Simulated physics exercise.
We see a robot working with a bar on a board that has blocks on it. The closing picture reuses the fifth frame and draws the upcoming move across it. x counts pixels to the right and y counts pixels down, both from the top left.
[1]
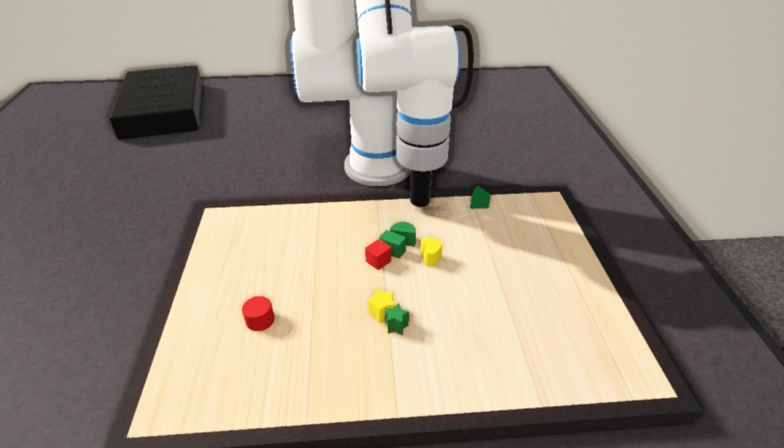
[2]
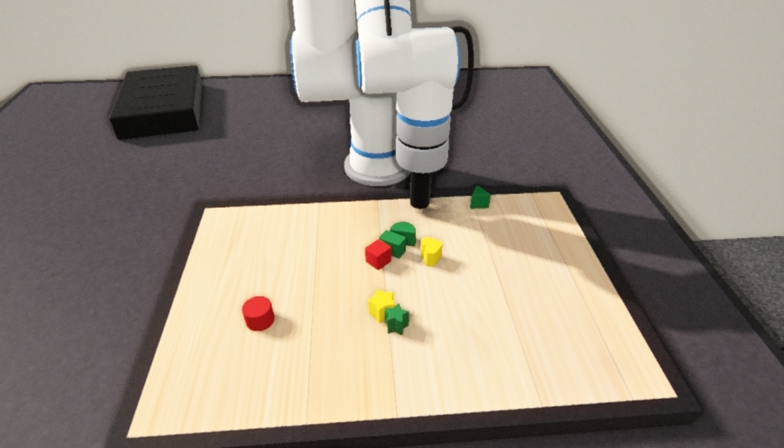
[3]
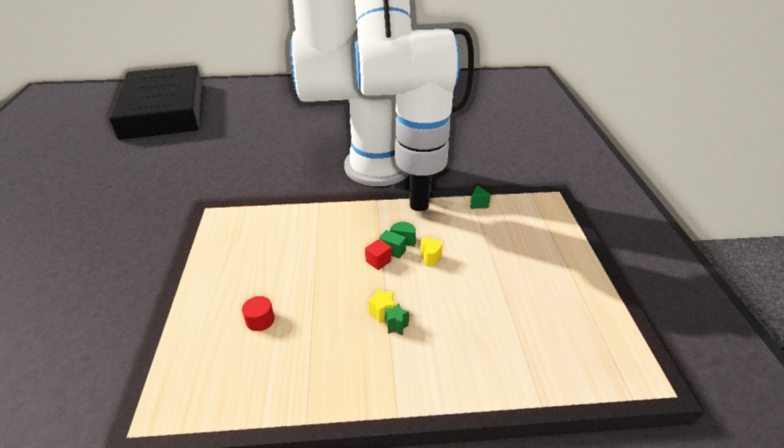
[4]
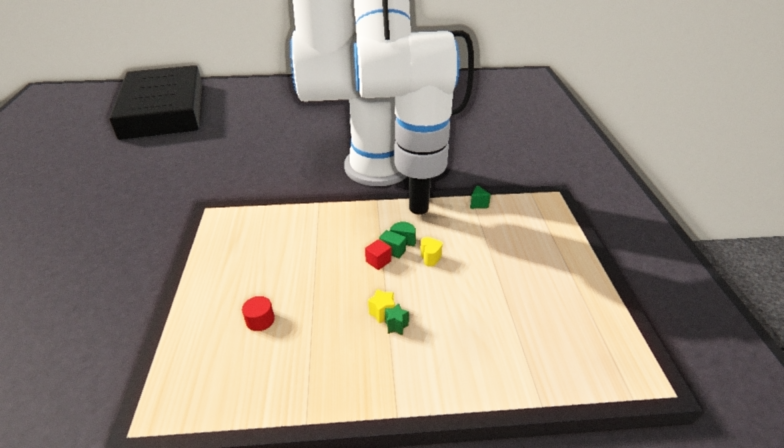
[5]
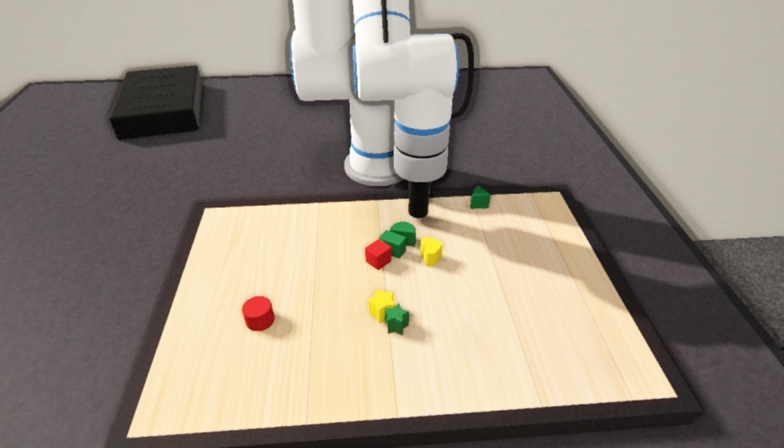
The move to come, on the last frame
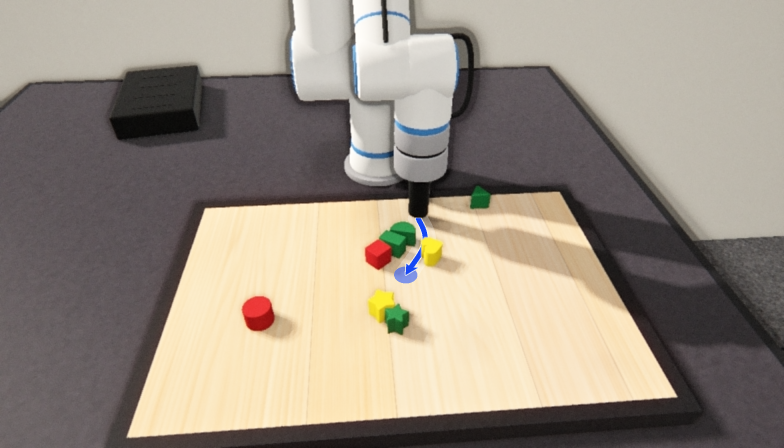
A robot arm lowers its black bar slightly toward the viewer above motionless coloured blocks.
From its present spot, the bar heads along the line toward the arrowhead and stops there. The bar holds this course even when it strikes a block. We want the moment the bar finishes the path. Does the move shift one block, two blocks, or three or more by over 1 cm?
I'd say one block gets moved.
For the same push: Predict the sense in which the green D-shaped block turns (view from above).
From above, the turn goes clockwise.
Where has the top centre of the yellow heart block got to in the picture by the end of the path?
It is going to be at (433, 258).
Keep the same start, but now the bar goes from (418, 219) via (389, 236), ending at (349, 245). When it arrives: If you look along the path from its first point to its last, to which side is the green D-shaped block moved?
The answer is left.
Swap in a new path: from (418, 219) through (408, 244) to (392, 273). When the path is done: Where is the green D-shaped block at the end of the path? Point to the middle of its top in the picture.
Final place: (372, 264).
The drawn path runs from (418, 219) via (425, 236) and (419, 255), ending at (406, 275).
What follows on the original path. One third of the way, bar at (425, 231); nothing pushed yet.
Two thirds of the way, bar at (419, 249); green D-shaped block at (402, 228), turned 20° clockwise; yellow heart block at (433, 254), turned 50° anticlockwise.
At the end, bar at (406, 269); green oblong not moved; green D-shaped block at (402, 228), turned 20° clockwise; yellow heart block at (433, 258), turned 90° anticlockwise.
